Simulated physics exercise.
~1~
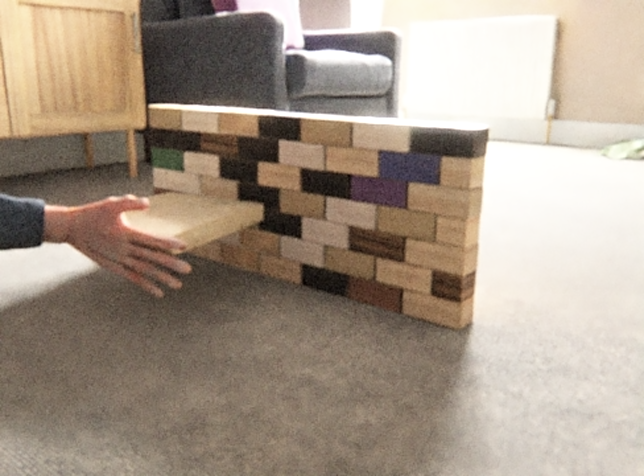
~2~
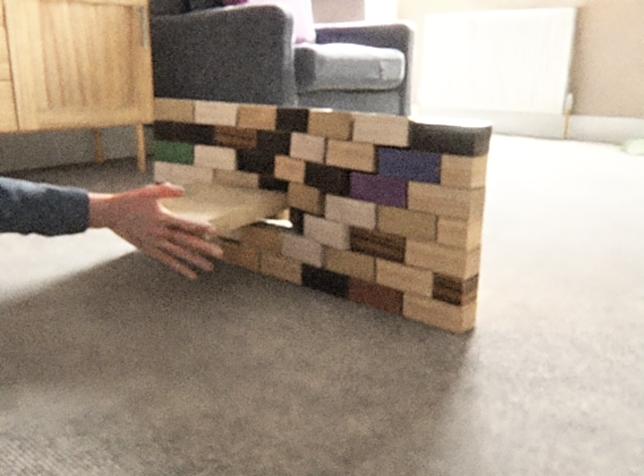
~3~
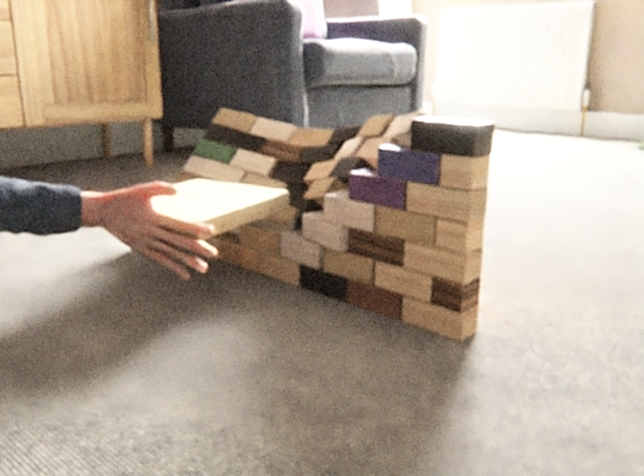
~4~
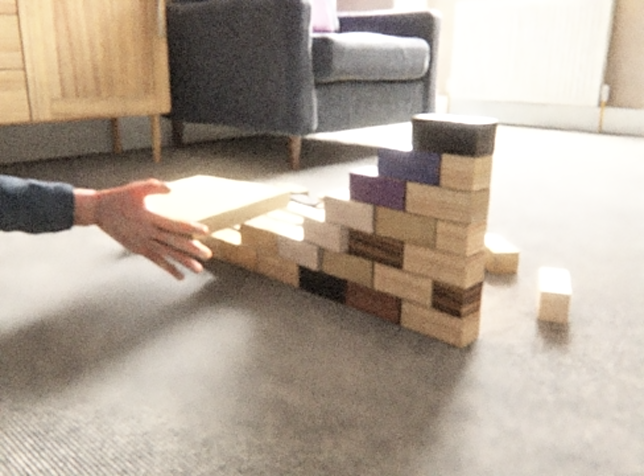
A hand pushed a long wooden block into a low wall of stacked wooden blocks, and the upper left part tilted, buckled and fell away behind, leaving a stepped section standing at the right with the purple and blue blocks still in place.
